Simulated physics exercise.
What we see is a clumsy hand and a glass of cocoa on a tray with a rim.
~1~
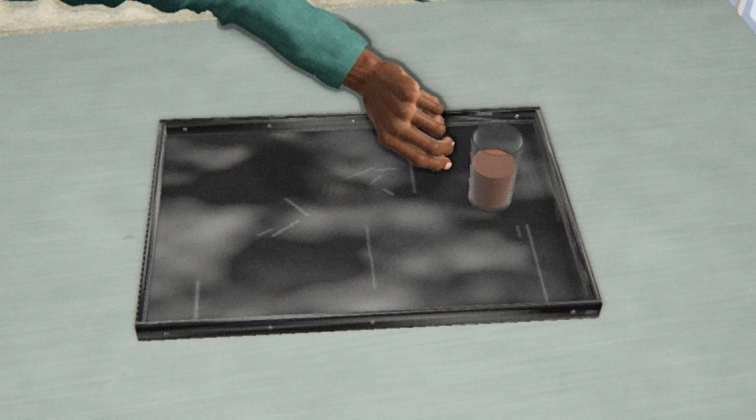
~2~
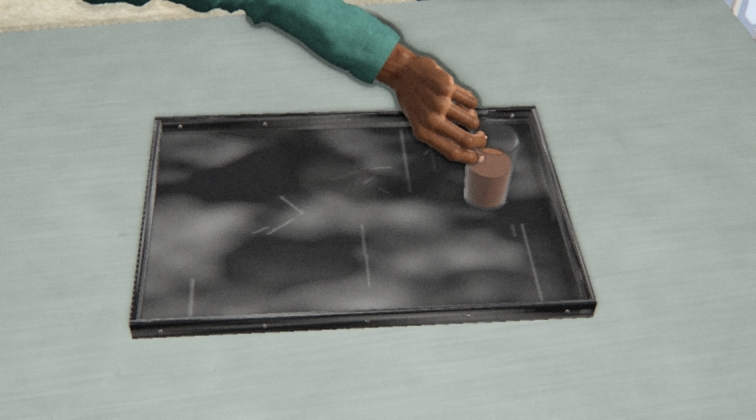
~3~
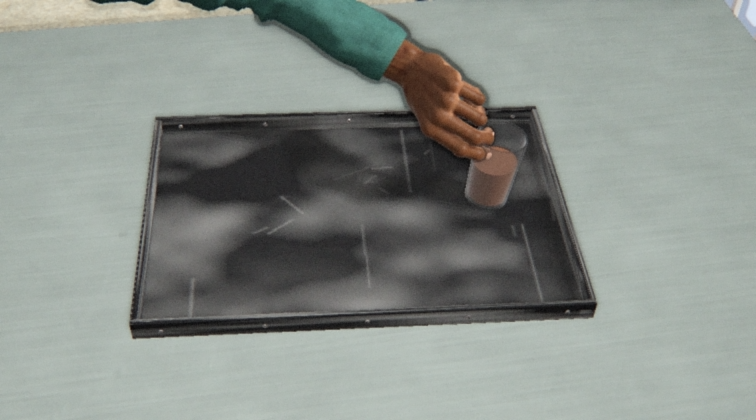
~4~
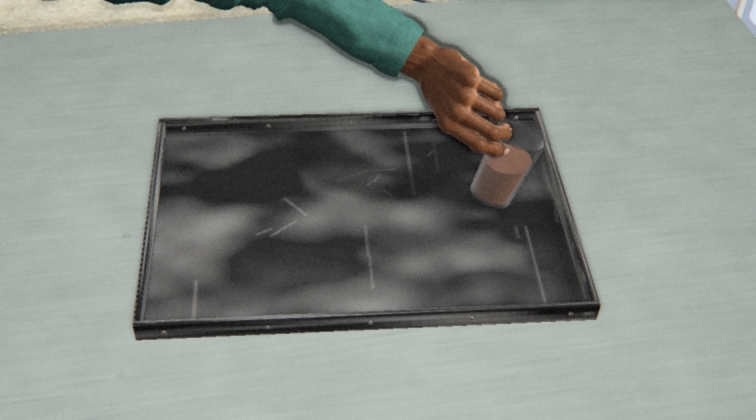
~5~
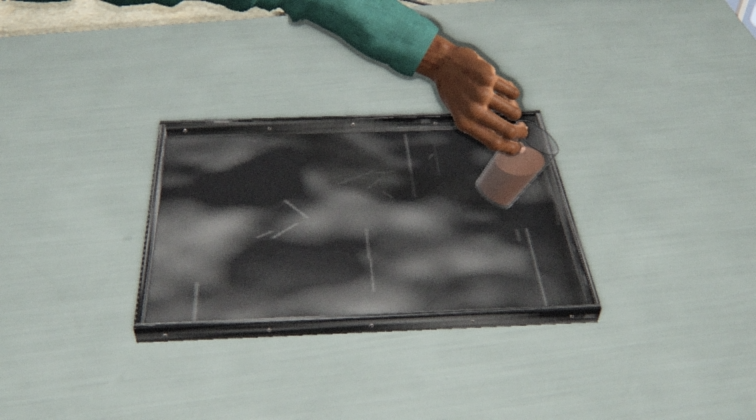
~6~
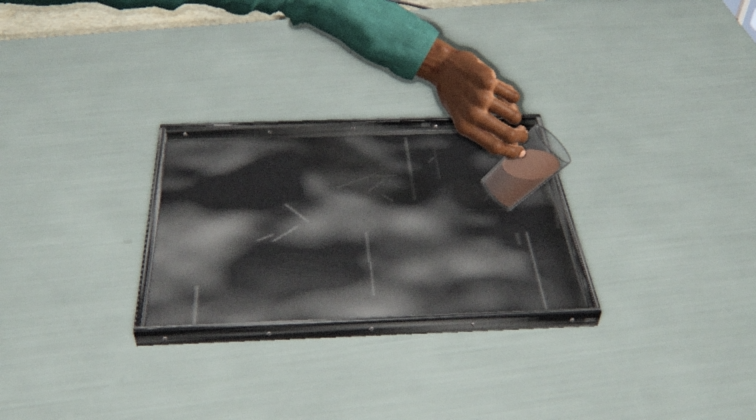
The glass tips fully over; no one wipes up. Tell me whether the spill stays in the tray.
It does not stay in the tray.
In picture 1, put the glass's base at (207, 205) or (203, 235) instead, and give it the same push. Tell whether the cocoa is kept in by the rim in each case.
First it stays in the tray, then it is held by the rim.
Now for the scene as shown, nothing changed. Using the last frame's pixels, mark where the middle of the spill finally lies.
Centre at roughly (741, 171).
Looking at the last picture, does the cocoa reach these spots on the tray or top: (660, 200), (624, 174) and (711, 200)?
The first spot ends up inside the spill, the second inside the spill, and the third inside the spill.
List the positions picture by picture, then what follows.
In the first picture, it stands upright; glass (494, 168) about half full; tray (387, 309).
In the second picture, the hand pushes it; glass about half full, surface at (490, 163).
In the third picture, the hand pushes it; glass (494, 165) about half full.
In the fourth picture, the hand pushes it; glass about half full, surface at (508, 160); tray (385, 310).
In the fifth picture, the hand pushes it; glass (517, 165) tipped 30°.
In the sixth picture, it is falling; glass (526, 168) tipped 40°.
Soon after, the glass lies across the rim; the puddle covers about as much as a plate; it is on the top, beyond the rim.
Later, the puddle covers about as much as a tray; it is on the top, beyond the rim.
In the end, the puddle covers about as much as a tray; it is on the top, beyond the rim.
